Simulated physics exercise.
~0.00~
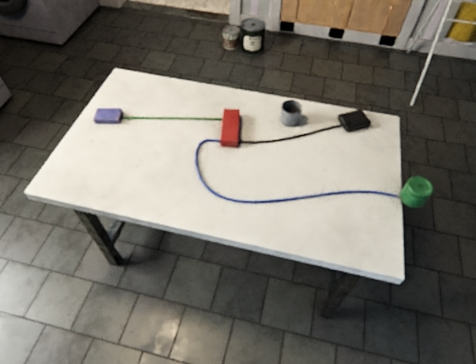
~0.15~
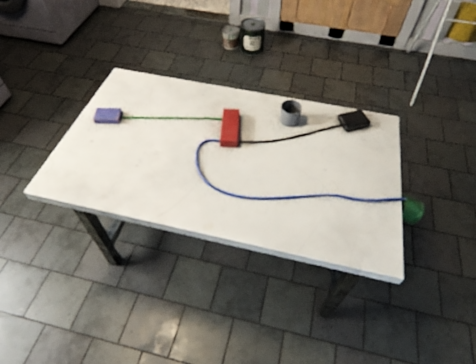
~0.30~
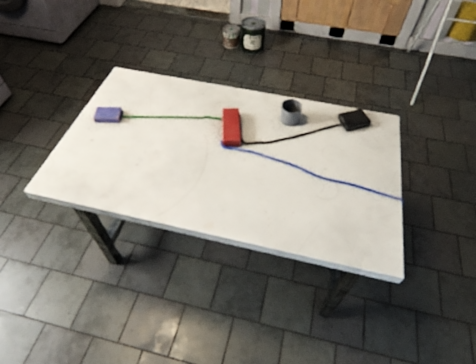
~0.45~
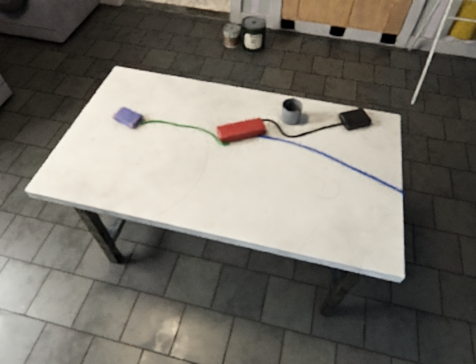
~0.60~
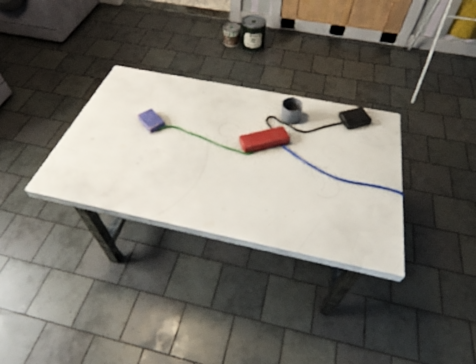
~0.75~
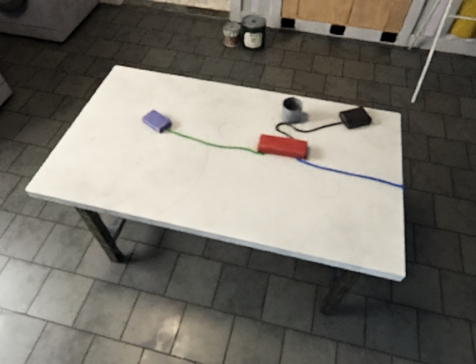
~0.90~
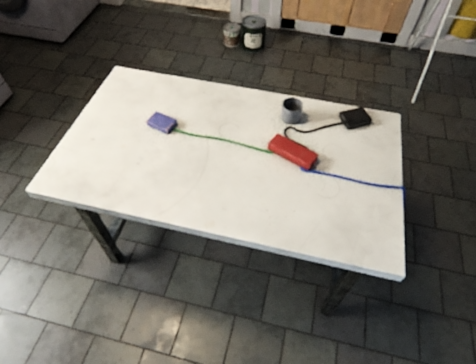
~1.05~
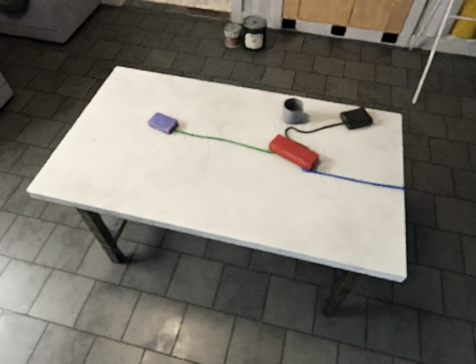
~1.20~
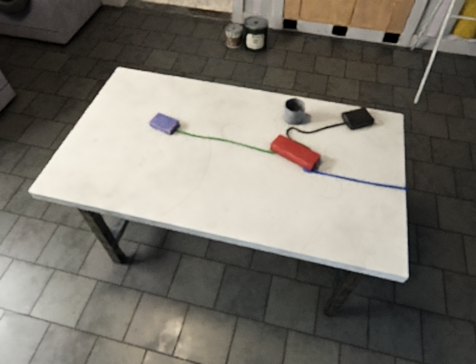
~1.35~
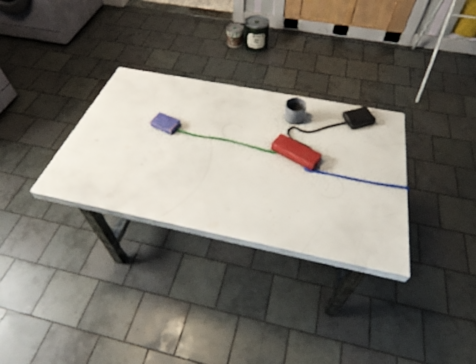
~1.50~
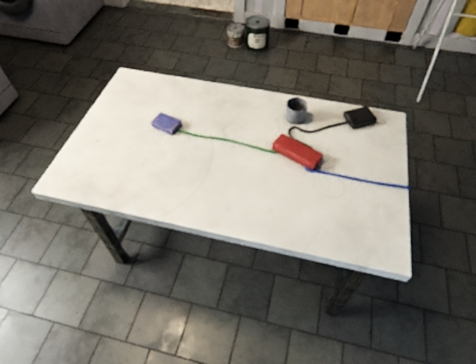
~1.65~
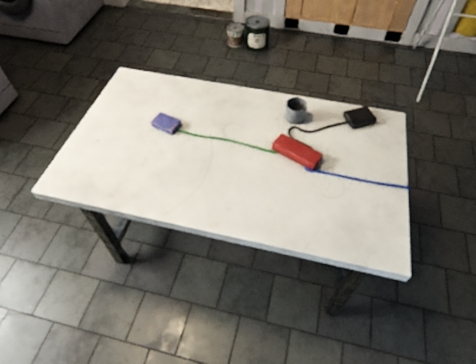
On a white table in a tiled room, a green object dropped off the right edge, pulling its blue cable straight and dragging the red strip rightward, which drew the purplish-blue box after it, before everything settled with both still on the table.
